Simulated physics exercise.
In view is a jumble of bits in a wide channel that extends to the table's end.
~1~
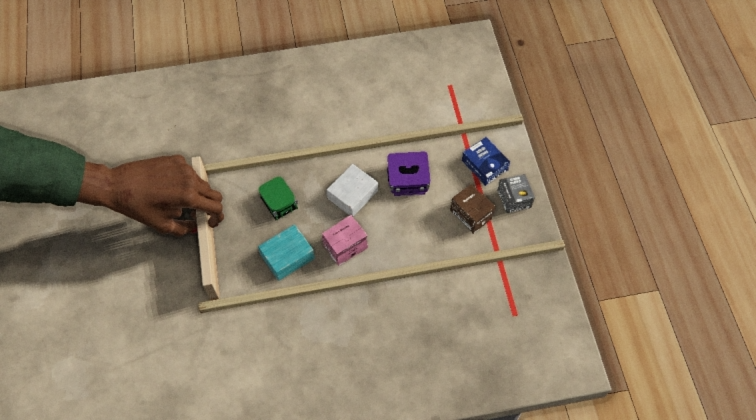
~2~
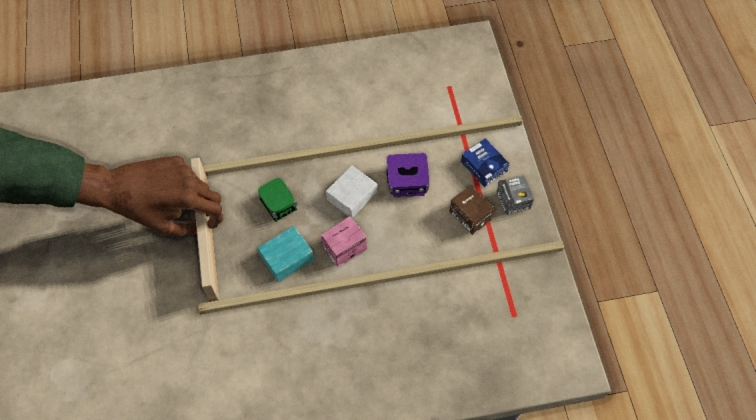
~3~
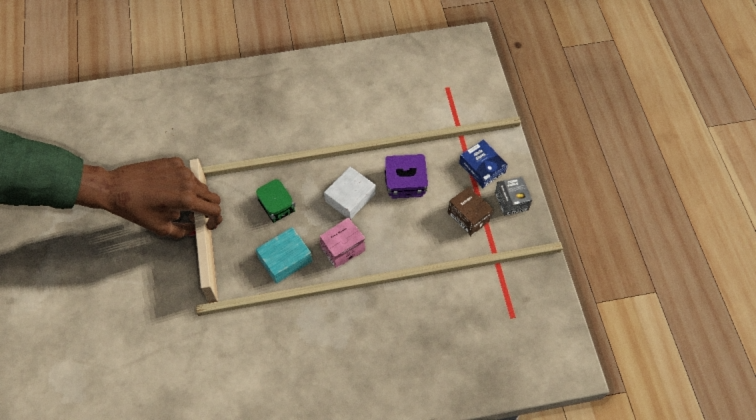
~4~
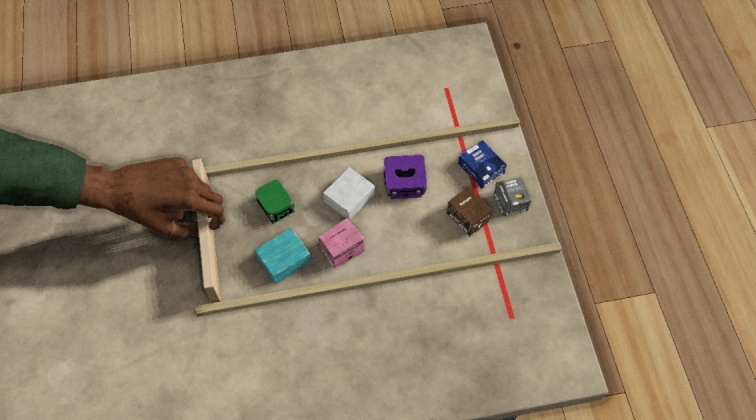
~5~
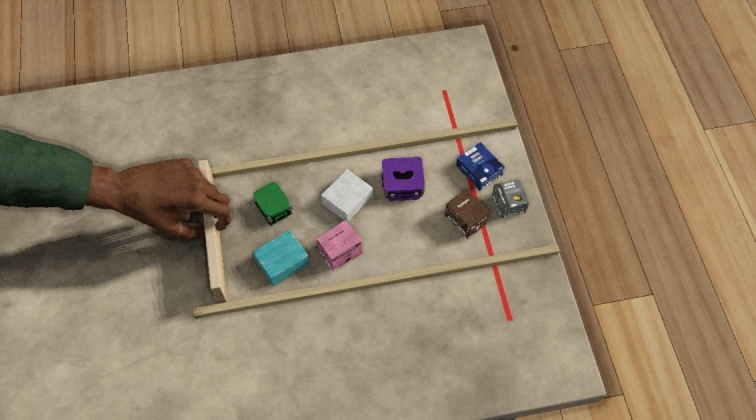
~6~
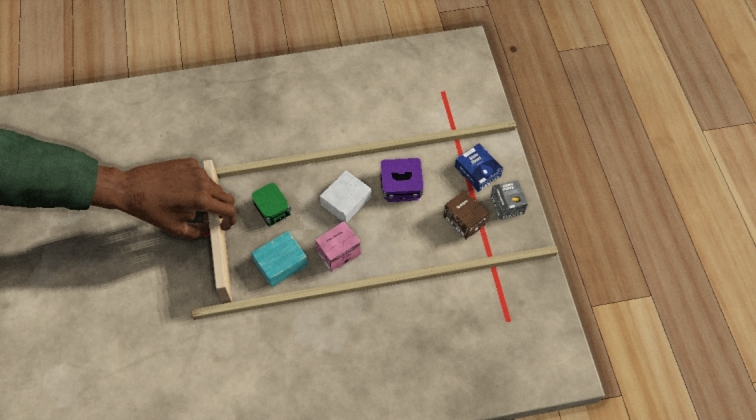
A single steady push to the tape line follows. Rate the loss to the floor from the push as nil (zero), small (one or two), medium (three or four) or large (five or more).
The loss is medium.
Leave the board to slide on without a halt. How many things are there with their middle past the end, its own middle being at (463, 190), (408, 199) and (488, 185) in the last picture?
It would be 4, 0 and 5.
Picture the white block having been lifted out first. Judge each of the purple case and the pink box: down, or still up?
Looking at the two, the purple case stays up top and the pink box stays up top.
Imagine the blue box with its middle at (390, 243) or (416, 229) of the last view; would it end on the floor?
Placed there, the blue box ends up gone, and in the other spot it ends up gone.
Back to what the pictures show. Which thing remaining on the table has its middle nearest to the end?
Pink box.
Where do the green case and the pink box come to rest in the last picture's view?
Same order as the question: First (480, 172), second (543, 217).
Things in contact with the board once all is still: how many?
So the total is 2.
Early on, none off yet; grey box at rest near (509, 200); blue box at rest near (479, 167); brown box at rest near (465, 215).
A while later, none off yet; grey box travelled about its own width near (540, 188); blue box leaning a little near (537, 155); brown box travelled well along near (520, 201).
Finally, the number that fall off is three or four; lost, purple case, brown box, blue box and grey box.
